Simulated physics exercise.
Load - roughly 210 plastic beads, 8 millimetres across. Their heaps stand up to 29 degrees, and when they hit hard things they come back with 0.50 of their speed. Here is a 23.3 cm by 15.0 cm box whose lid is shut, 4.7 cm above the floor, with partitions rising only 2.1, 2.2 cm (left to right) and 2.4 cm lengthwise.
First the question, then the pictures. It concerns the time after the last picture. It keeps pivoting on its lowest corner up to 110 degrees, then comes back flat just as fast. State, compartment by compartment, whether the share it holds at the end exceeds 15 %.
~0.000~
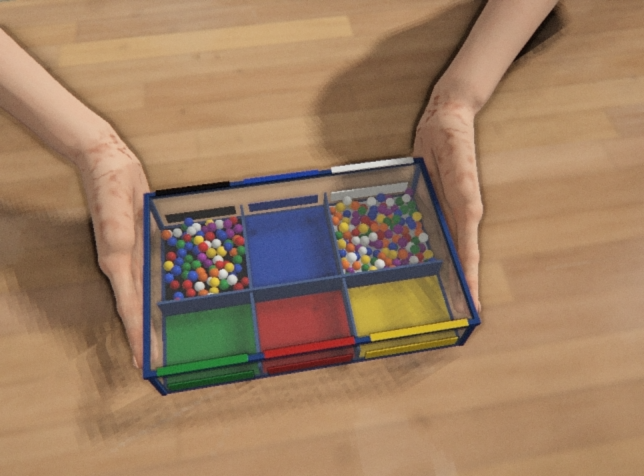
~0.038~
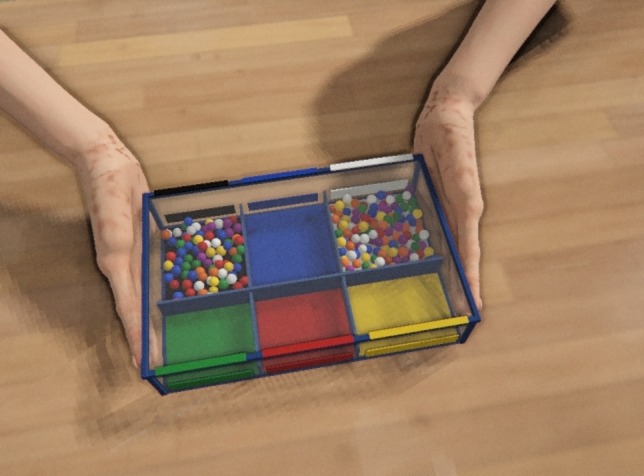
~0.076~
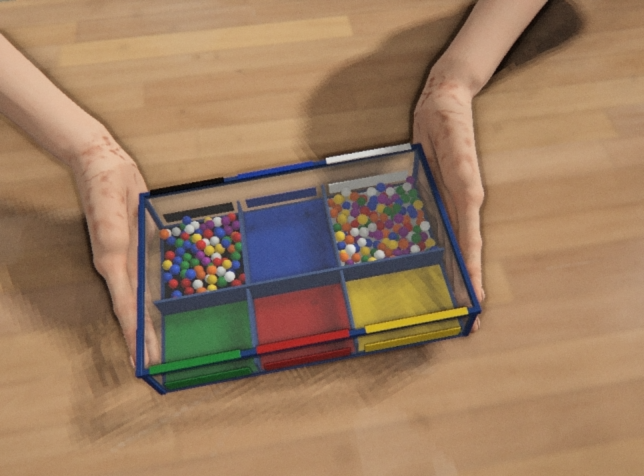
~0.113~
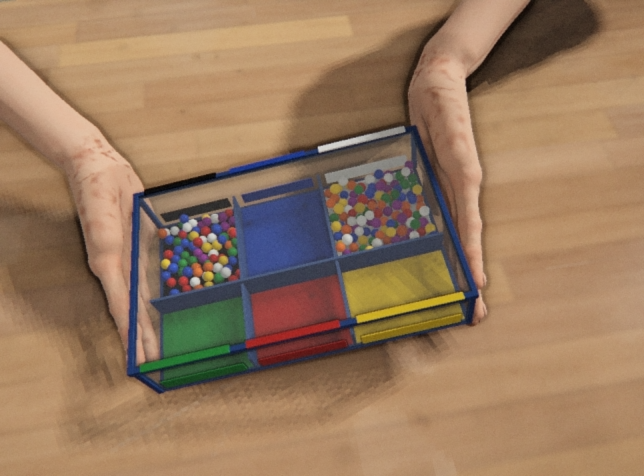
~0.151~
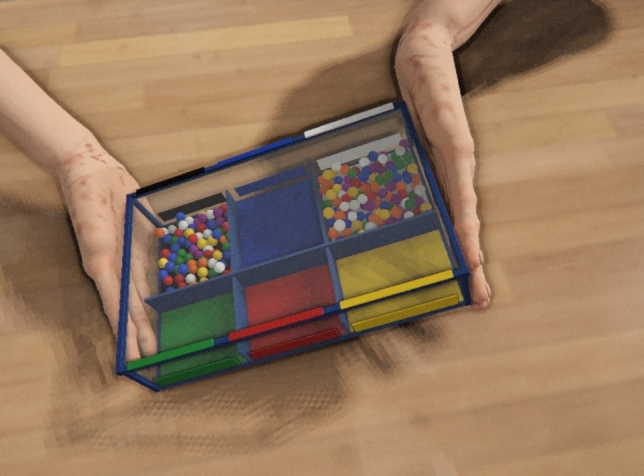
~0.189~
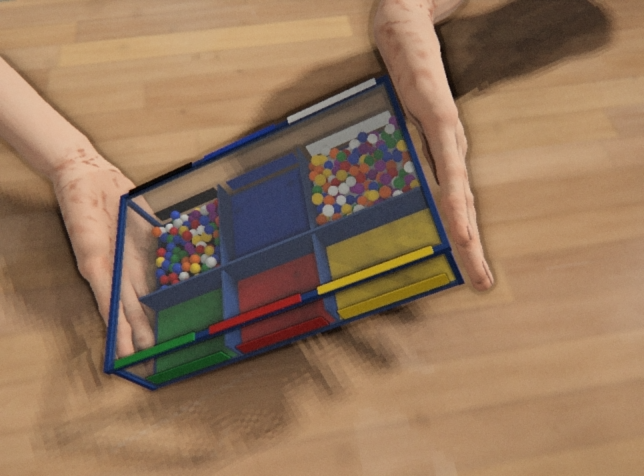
Red compartment: Does not exceed; blue compartment: Does not exceed; green compartment: Does not exceed; yellow compartment: Does not exceed; white compartment: Does not exceed; black compartment: Exceeds.
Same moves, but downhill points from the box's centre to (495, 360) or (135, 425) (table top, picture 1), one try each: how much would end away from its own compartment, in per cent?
That would be close to 65 per cent, then close to 75 per cent.
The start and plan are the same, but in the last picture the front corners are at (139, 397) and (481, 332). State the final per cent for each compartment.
Red 30; blue 0; green 60; yellow 5; white 0; black 5.
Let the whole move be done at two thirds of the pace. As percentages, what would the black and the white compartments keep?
The black compartment would end with 95 per cent and the white one with 0 per cent.
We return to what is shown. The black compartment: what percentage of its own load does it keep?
Around 100 %.
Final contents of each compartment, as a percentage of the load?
The red one ends with 0, blue 0, green 5, yellow 0, white 0 and black 95 per cent.
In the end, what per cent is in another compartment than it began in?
That comes to close to 60 percent.
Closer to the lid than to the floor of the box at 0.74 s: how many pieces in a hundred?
Roughly 80 percent of the pieces.
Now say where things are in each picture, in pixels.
In the first frame, box tilt 0 degrees, front corners at (150, 372) and (474, 320); white 60 %, black 40 %.
In the second frame, box tilt 1 degrees, front corners at (148, 372) and (474, 317).
In the third frame, box tilt 4 degrees, front corners at (143, 371) and (474, 308), lowest corner left back.
In the fourth frame, box tilt 10 degrees, front corners at (134, 369) and (471, 293), lowest corner left back.
In the fifth frame, box tilt 17 degrees, front corners at (123, 368) and (461, 270), lowest corner left back.
In the sixth frame, box tilt 24 degrees, front corners at (111, 366) and (443, 246), lowest corner left back; white 60 %, black 40 %. Its pace works out near 185 degrees a second.
After 0.74 s, tilt 109 degrees; blue 30 %, white 15 %, black 50 %.
After 1.12 s, tilt 45 degrees; green 5 %, black 95 %.
After 1.57 s, tilt 0 degrees; green 5 %, black 95 %.
In the end, at 2.0 s, red 0 %, blue 0 %, green 5 %, yellow 0 %, white 0 %, black 95 %.
